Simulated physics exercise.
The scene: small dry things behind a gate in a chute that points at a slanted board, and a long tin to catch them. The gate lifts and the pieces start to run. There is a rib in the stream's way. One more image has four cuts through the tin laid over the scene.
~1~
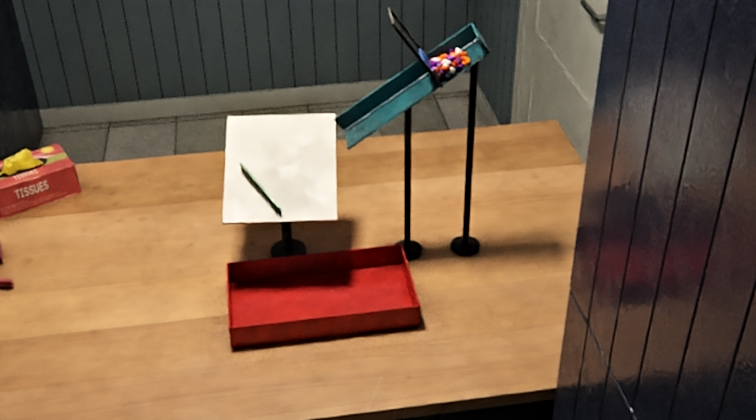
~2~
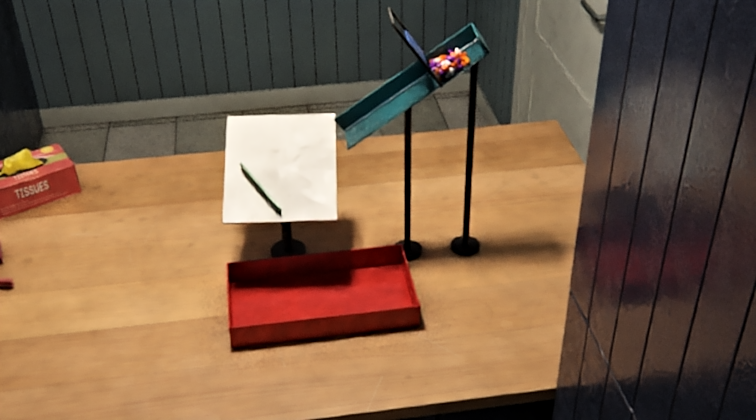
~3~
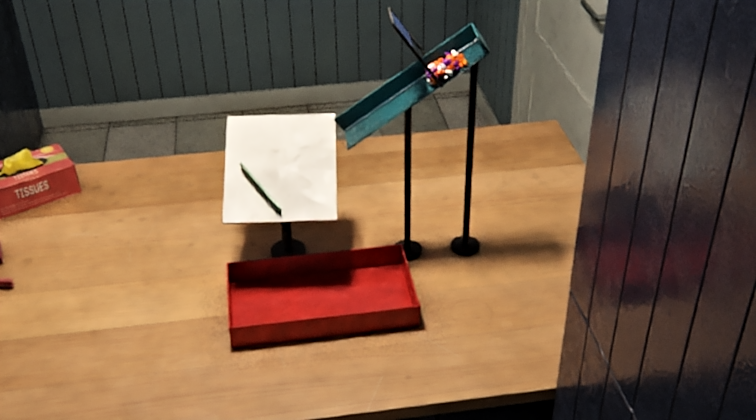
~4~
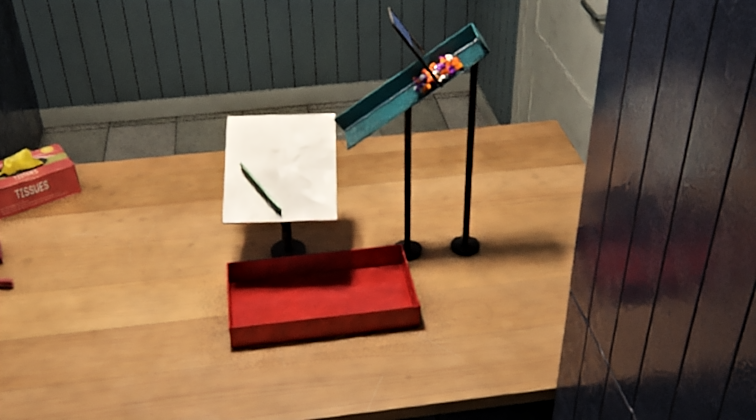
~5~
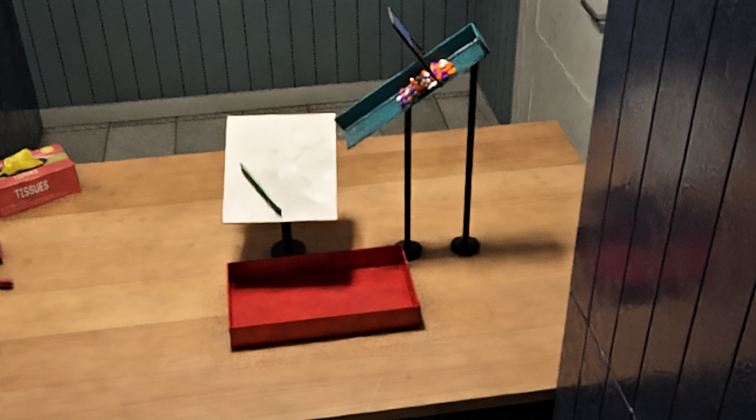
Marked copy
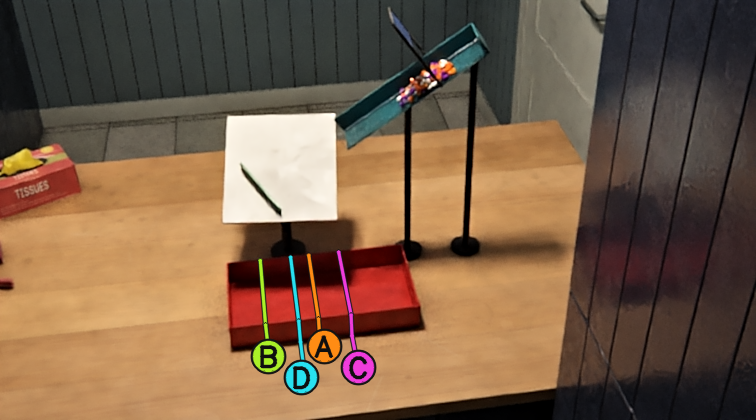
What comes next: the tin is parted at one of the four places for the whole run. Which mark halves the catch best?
D.
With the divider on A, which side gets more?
More lands on the left.
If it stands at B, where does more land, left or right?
Right.
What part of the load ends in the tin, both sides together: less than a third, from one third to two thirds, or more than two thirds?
More than two thirds.
On the marked copy, line A crosses the front rim at (318, 317); line B crosses the front rim at (265, 323); line C crosses the front rim at (350, 314); line D crosses the front rim at (298, 320).
With A, of what is caught, most on the left of the divider, a small part on the right.
With B, of what is caught, a stray few on the left of the divider, nearly all on the right.
With C, of what is caught, all on the left of the divider, none on the right.
With D, of what is caught, about half on the left of the divider, about half on the right.
